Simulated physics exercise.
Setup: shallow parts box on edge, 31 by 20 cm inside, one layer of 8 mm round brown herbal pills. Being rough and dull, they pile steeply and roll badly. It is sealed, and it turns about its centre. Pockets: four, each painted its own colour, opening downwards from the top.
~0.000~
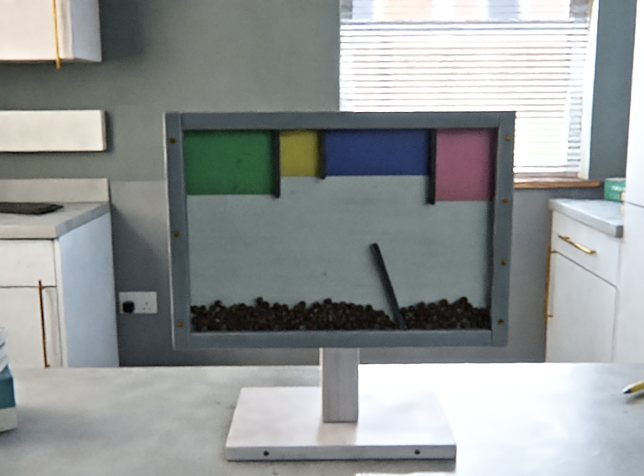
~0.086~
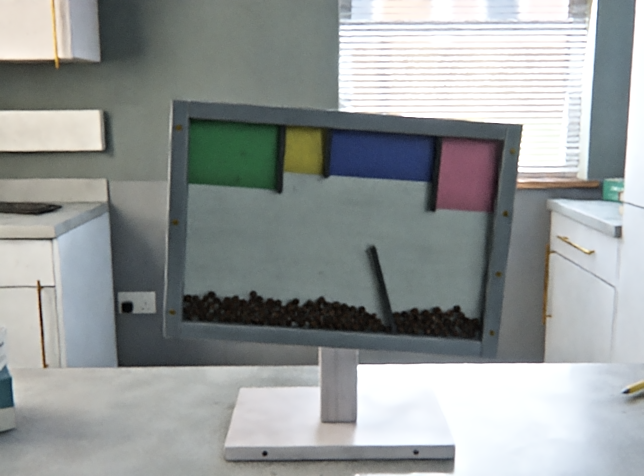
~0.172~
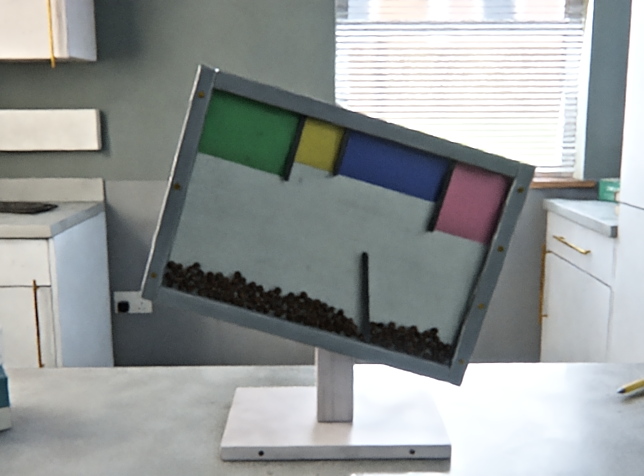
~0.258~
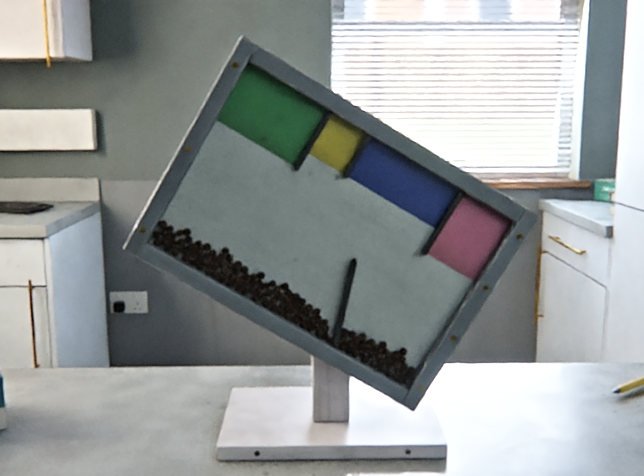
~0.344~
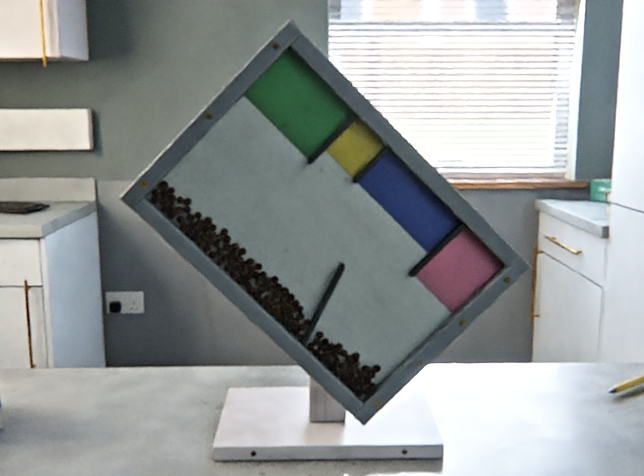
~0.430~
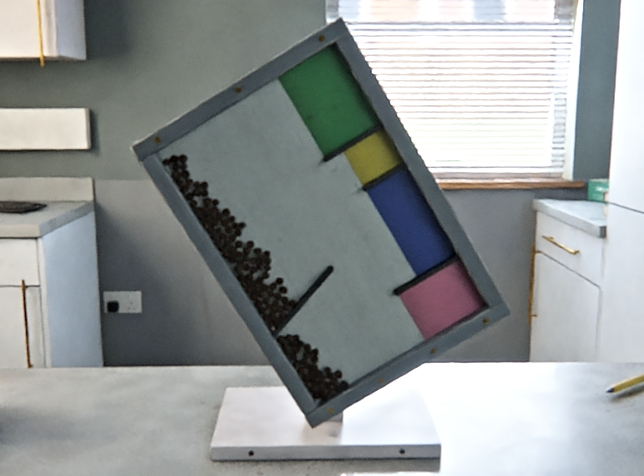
A framed box on a white stand turned clockwise until it leaned steeply to the right, its small brown pellets slanting along with it beneath green, yellow, blue and pink blocks and a thin dark divider.
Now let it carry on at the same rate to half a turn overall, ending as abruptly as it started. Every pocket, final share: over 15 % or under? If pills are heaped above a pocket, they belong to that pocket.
Final shares: Blue pocket over 15 %, pink pocket over 15 %, green pocket under 15 %, yellow pocket under 15 %.
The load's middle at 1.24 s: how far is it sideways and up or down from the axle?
Roughly 5 cm to the left of the axle and 8 cm below it.
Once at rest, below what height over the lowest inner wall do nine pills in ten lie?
It comes to around 4 cm.
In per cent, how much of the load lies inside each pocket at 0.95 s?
Blue pocket: 20; pink pocket: 10; green pocket: 0; yellow pocket: 0.
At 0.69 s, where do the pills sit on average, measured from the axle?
Roughly 8 cm to the left of the axle and 3 cm under it.
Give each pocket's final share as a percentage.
Final shares in per cent - blue pocket: 60, pink pocket: 30, green pocket: 0, yellow pocket: 10.
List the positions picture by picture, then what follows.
In the first picture, level, about 130 pills; pills centred (336, 316); top one (260, 300); blue (378, 151), pink (464, 164), green (231, 161), yellow (300, 152); walls (404, 331) to (376, 246).
In the second picture, turned 4° clockwise; pills centred (328, 316); top one (212, 295).
In the third picture, turned 17° clockwise; pills centred (307, 311); top one (172, 265).
In the fourth picture, turned 31° clockwise; pills centred (284, 303); top one (163, 225).
In the fifth picture, turned 45° clockwise; pills centred (268, 293); top one (164, 185).
In the sixth picture, turned 59° clockwise; pills centred (259, 284); top one (183, 158); blue (412, 221), pink (443, 298), green (331, 100), yellow (374, 156); partition tips (326, 159), (365, 189), (397, 292).
After 0.69 s it has turned 102°, the pills' middle is 8 cm left of and 3 cm below the axle; inside pockets, nothing yet.
After 1.24 s it has turned 180°, the pills' middle is 5 cm left of and 8 cm below the axle; inside pockets, blue 50 %, pink 30 %, yellow 5 %.
Settled by 1.8 s, blue 60 %, pink 30 %, green 0 %, yellow 10 %.
